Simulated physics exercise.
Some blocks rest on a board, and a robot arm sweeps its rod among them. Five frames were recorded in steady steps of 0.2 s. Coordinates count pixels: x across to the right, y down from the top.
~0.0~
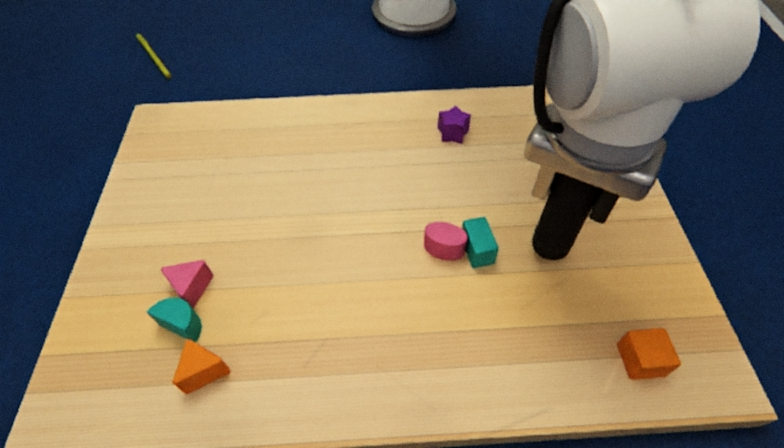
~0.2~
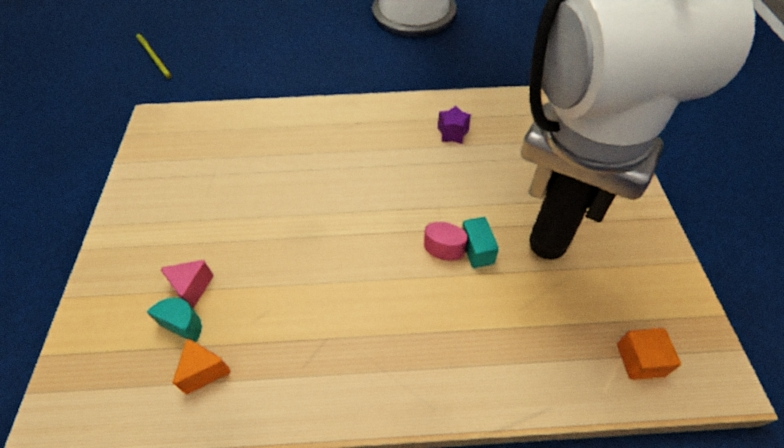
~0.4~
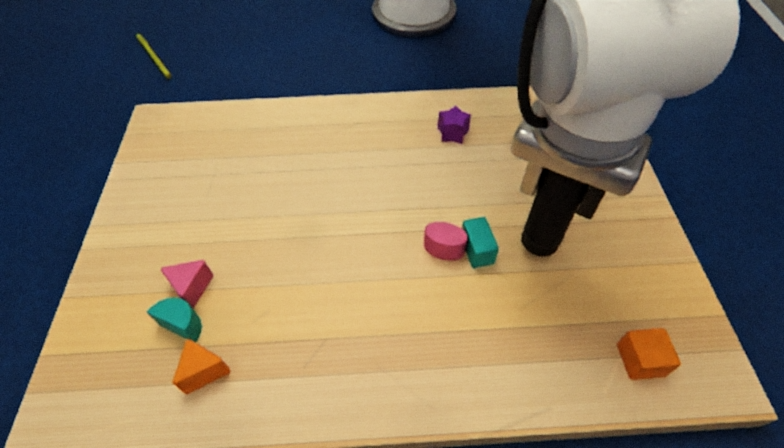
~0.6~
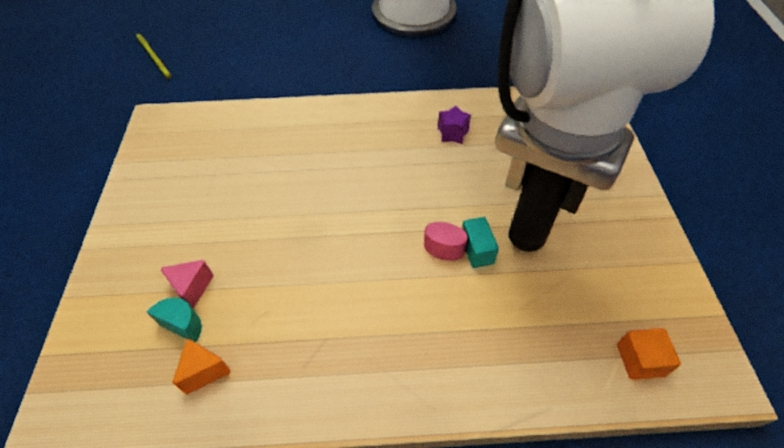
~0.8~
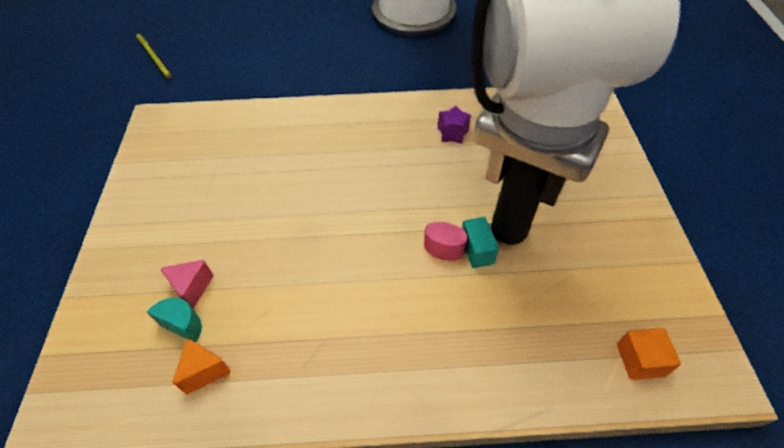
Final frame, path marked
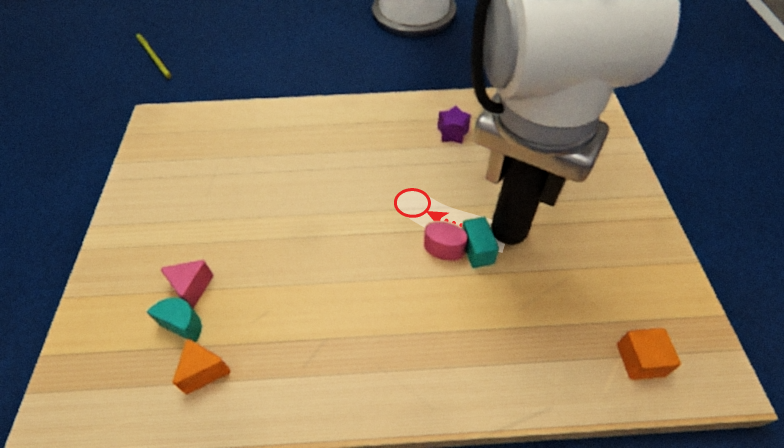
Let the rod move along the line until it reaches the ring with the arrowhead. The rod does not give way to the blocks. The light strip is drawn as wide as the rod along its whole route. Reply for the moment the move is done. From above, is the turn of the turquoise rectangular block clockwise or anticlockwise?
From above, it looks like the turquoise rectangular block goes counterclockwise.
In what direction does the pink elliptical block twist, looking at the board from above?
Twists clockwise.
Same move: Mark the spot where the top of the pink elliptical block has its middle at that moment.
Its top middle: (426, 242).
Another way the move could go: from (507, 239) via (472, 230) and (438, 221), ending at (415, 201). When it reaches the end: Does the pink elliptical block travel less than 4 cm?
Final answer: Yes.
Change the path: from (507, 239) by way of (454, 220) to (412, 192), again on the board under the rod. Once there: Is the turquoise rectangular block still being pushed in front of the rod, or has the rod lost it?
It is off to the side or behind.
The drawn path runs from (507, 239) over (473, 229) and (440, 218) to (412, 203).
The first path, step by step. One third of the way, rod at (474, 220); pink elliptical block at (429, 240), turned 25° clockwise; turquoise rectangular block at (466, 237), turned 40° anticlockwise.
Two thirds of the way, rod at (440, 210); pink elliptical block at (426, 242), turned 30° clockwise; turquoise rectangular block at (464, 238), turned 45° anticlockwise.
At the end, rod at (413, 194); pink elliptical block at (426, 242), turned 30° clockwise; turquoise rectangular block at (464, 238), turned 45° anticlockwise.
